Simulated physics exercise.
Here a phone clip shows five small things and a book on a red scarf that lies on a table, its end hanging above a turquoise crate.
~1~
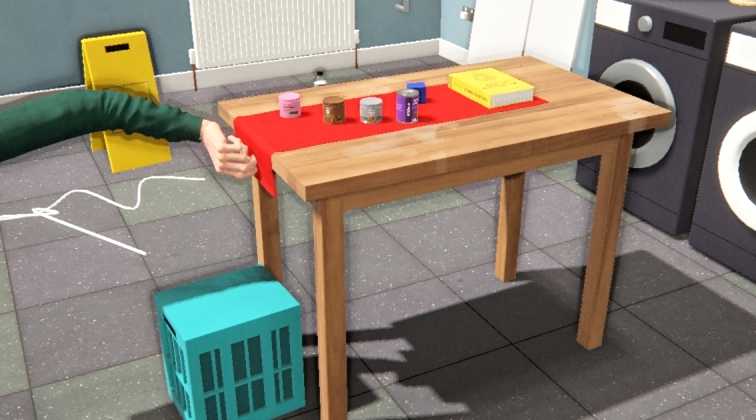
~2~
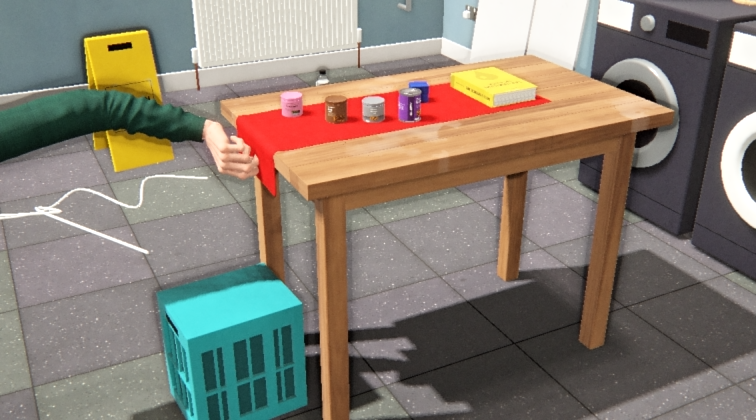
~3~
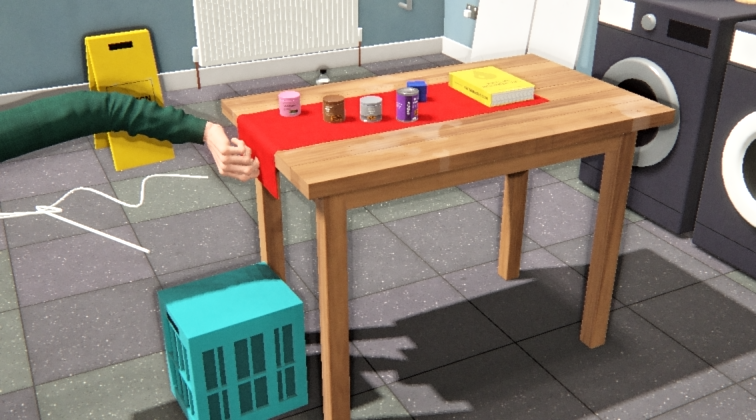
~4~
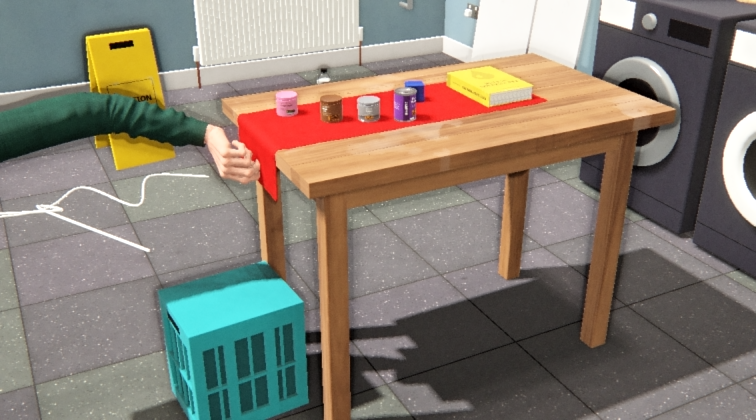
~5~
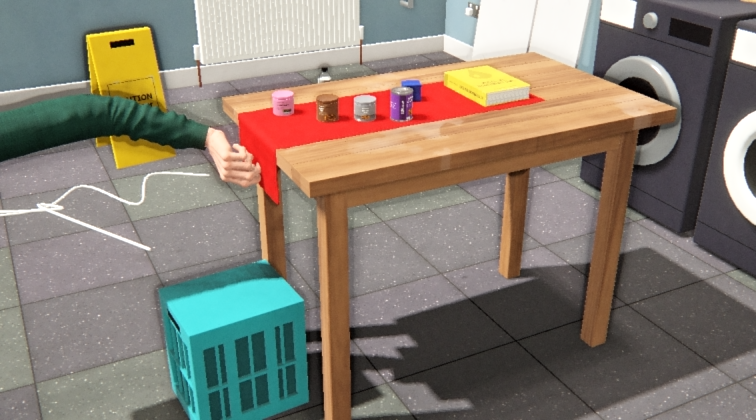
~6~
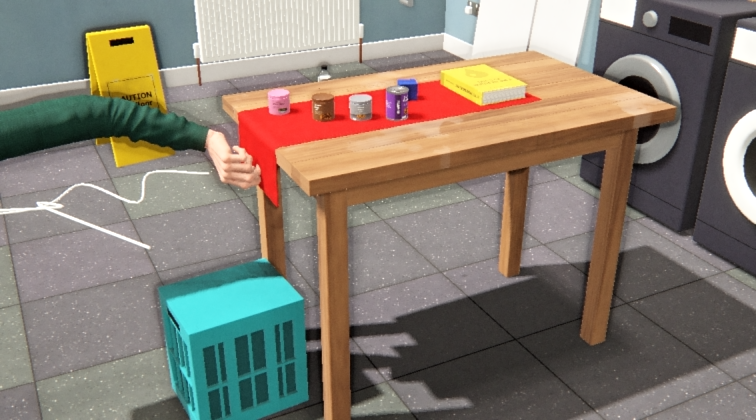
A hand at the table's left edge slowly pulling a red scarf down, drawing small pots and a yellow book slightly left.
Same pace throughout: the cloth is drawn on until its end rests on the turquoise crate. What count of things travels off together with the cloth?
What comes down is a trio.
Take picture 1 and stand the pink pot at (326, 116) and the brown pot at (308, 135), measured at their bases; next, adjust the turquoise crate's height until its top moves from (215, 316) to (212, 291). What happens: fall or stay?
The pink pot tumbles off, the brown pot goes over.
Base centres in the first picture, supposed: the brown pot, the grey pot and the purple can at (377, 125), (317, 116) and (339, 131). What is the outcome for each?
The brown pot would end up off, the grey pot would end up off, the purple can would end up off.
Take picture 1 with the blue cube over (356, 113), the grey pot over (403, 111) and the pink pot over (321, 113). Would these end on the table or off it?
Here's what happens: The blue cube leaves its perch, the grey pot remains aboard, the pink pot leaves its perch.
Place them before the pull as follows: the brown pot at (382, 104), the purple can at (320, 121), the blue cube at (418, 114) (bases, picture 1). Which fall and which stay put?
Start with the brown pot, which is kept; next the purple can, which is lost; last the blue cube, which is kept.
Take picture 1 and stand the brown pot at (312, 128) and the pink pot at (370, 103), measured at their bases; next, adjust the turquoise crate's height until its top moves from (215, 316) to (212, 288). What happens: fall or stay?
The brown pot does not stay aboard, and the pink pot stays aboard.
Soon after, hem near (261, 226); pink pot gone.
Then, hem near (262, 267); pink pot and brown pot gone.
Further on, hem on the crate; pink pot, brown pot and grey pot gone.
At rest, hem on the crate; pink pot, brown pot and grey pot gone. The count of fallen things is three.
